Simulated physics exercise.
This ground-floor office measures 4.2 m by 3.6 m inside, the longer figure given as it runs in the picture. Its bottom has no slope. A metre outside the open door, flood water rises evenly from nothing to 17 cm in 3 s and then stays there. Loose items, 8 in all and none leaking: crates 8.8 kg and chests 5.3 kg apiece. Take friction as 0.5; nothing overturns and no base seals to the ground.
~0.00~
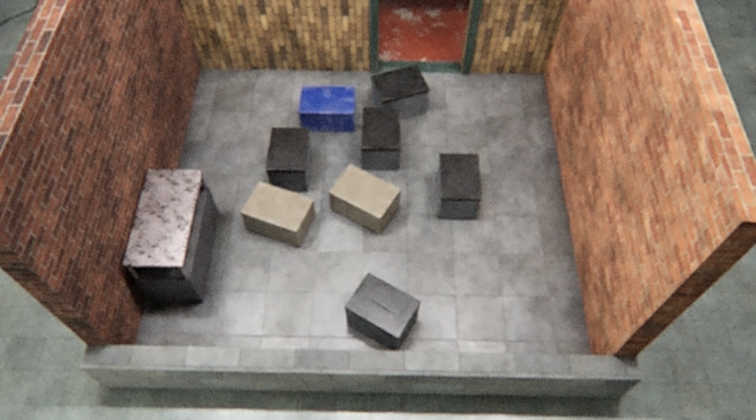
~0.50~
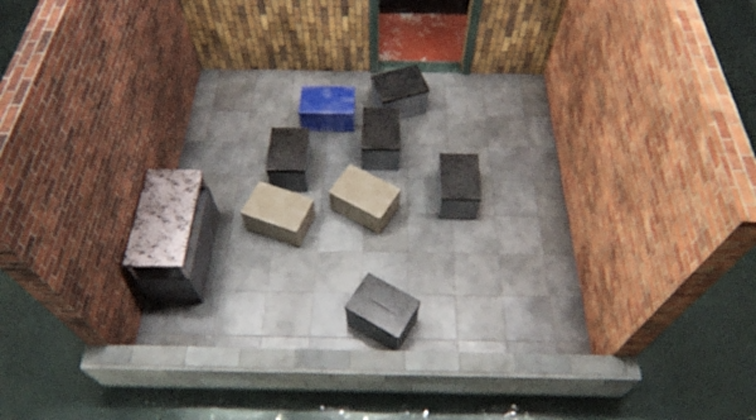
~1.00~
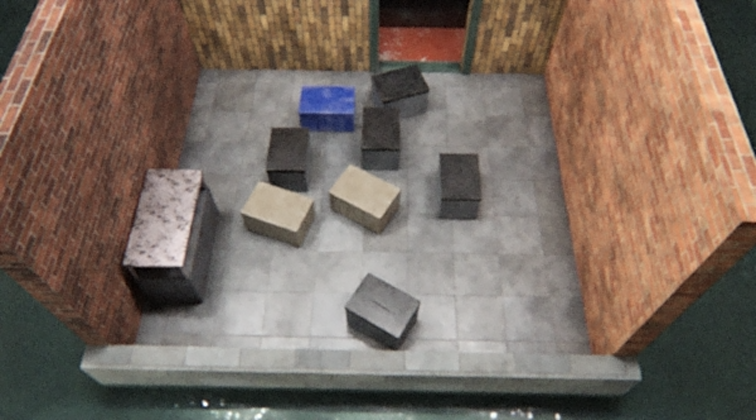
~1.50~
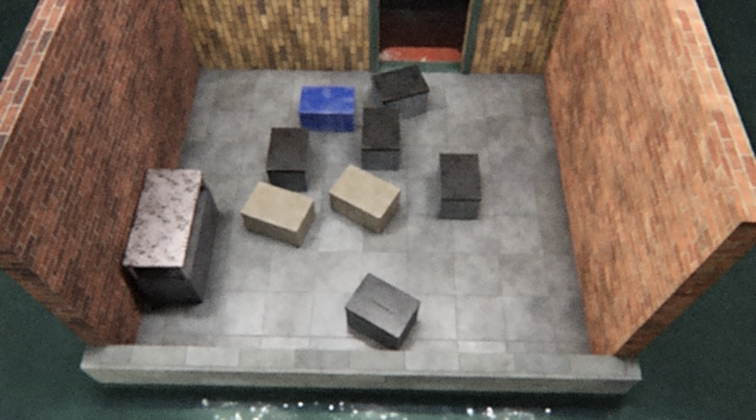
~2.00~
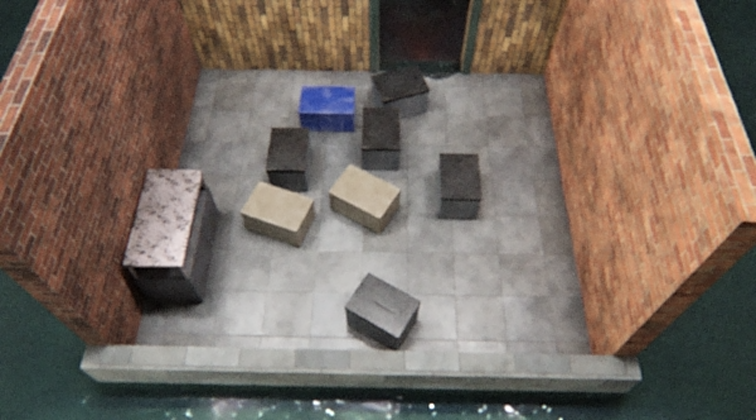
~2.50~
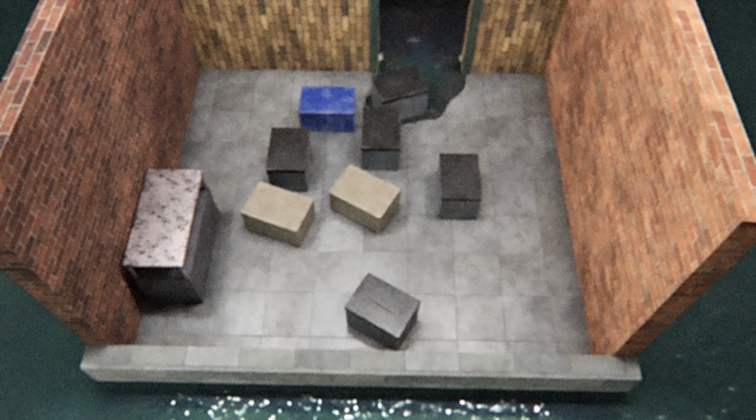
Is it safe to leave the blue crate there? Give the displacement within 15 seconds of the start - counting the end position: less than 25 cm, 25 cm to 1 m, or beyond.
The blue crate moves a short way.
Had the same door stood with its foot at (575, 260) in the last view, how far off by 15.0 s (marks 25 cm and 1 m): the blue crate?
In that case the blue crate gets carried off.
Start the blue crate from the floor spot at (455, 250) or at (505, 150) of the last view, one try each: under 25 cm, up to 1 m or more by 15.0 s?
In turn: It ends far away; it gets carried off.
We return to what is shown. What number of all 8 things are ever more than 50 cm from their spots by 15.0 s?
I count 8.
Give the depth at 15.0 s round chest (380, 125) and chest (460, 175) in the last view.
About 10 and 10 cm.
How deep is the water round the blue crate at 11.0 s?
Roughly 3 cm.
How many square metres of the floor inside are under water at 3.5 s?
Roughly 3.0 m2.
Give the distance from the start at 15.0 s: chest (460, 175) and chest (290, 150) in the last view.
In that order: 150 cm, 60 cm.
After 3.5 s the blue crate is near (327, 99), 0.0 m from its start, aground; 1 afloat.
After 6.8 s the blue crate is near (309, 101), 0.2 m from its start, aground; 4 afloat.
After 11.0 s the blue crate is near (309, 101), 0.2 m from its start, aground; 6 afloat.
After 15.0 s the blue crate is near (363, 125), 0.5 m from its start, afloat; 8 afloat.
